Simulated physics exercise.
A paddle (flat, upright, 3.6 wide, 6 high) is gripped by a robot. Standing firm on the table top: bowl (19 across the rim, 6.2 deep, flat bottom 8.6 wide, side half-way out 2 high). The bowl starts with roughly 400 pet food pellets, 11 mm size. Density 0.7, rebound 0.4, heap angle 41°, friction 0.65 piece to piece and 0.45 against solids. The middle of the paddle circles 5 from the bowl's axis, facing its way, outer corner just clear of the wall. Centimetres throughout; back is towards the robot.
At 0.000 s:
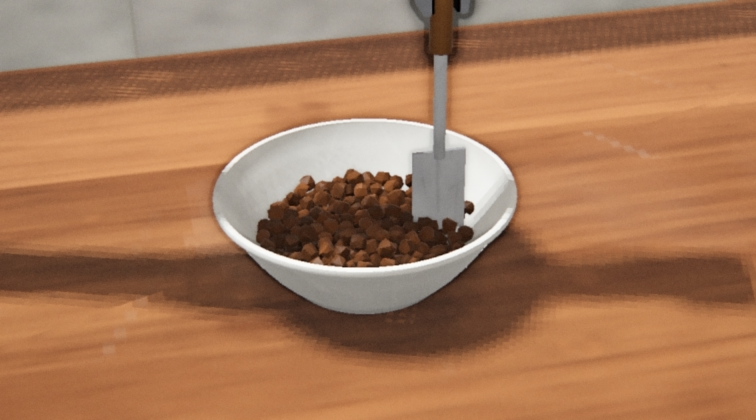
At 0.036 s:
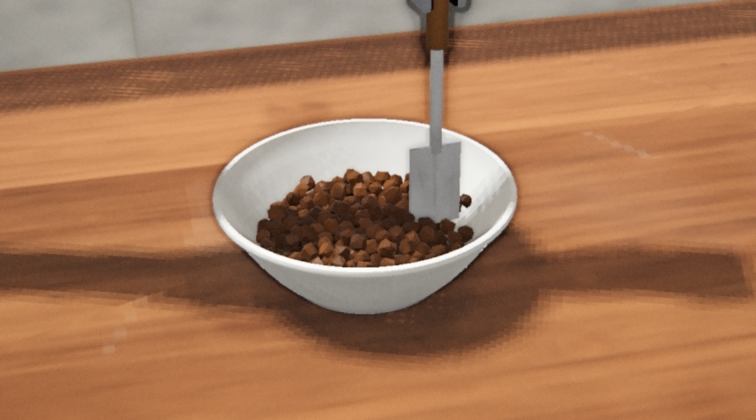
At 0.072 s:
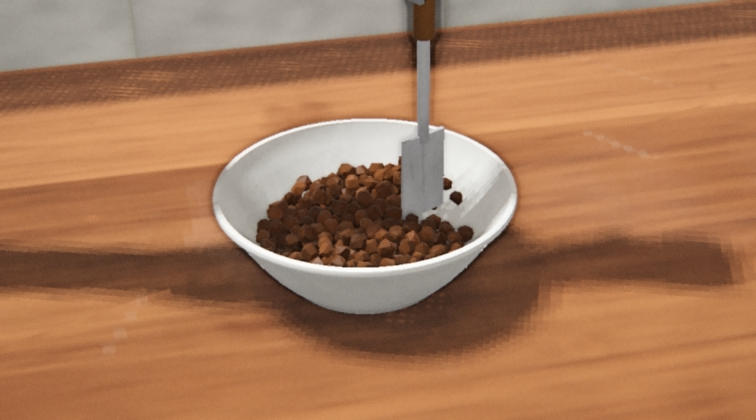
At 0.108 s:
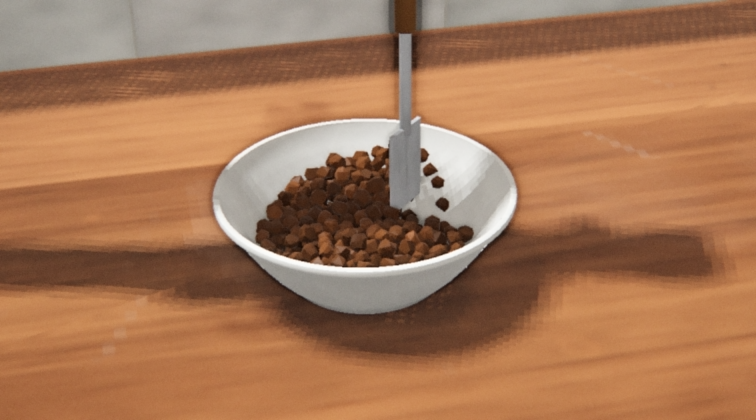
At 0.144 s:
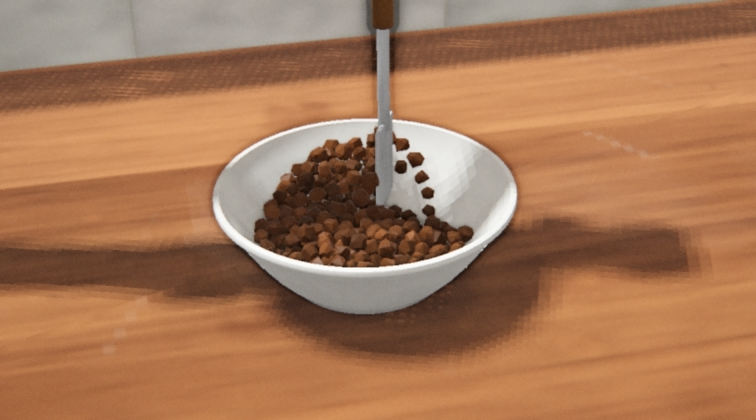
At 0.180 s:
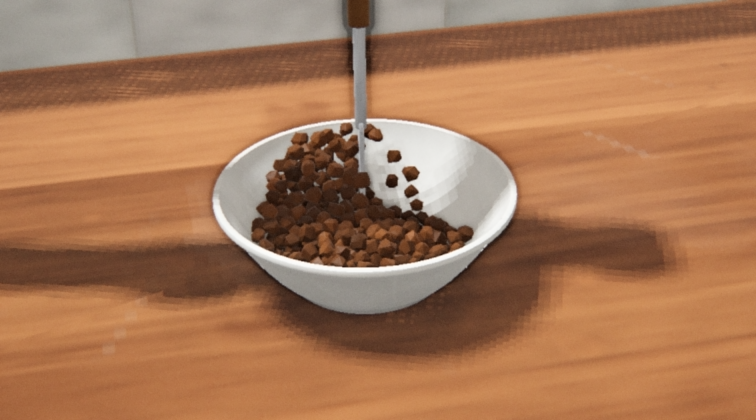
The clip opens on a white bowl of brown pellets on a wooden table, with a flat metal paddle dipped in at the right. The paddle sweeps leftward along the back of the bowl, turning edge-on, while pellets pile higher at the back left and several tumble behind it.
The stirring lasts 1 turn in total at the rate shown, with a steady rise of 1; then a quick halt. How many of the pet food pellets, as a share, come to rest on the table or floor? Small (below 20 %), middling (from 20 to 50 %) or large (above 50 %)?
On the table or floor the share is small, below 20 %.
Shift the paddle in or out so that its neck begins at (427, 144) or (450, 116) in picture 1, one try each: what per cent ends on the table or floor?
Some 5 and 5 per cent.
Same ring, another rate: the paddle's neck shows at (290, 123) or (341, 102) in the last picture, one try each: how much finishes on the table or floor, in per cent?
Some 25 and 10 per cent.
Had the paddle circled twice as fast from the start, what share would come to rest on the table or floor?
Then about 30 per cent.
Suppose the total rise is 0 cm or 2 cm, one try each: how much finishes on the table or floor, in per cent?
Some 15 and 5 per cent.
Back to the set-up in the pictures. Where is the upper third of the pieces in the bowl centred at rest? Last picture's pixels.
Around (407, 208).
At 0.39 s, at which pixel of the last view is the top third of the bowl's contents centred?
At about (298, 239).
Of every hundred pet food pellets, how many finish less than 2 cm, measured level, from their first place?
About 40 per cent.
After 0.39 s, 188° round, highest piece 8 above the table; 392 in the bowl, 5 on the table or floor, 3 in flight or on the tool.
After 0.61 s, 296° round, highest piece 8 above the table; 378 in the bowl, 16 on the table or floor, 6 in flight or on the tool.
After 0.91 s, 0° round, highest piece 6 above the table; 372 in the bowl, 28 on the table or floor.
After 1.61 s, 0° round, highest piece 6 above the table; 372 in the bowl, 28 on the table or floor.
In the end, 372 in the bowl, 28 on the table or floor. That is 7 % on the table or floor.
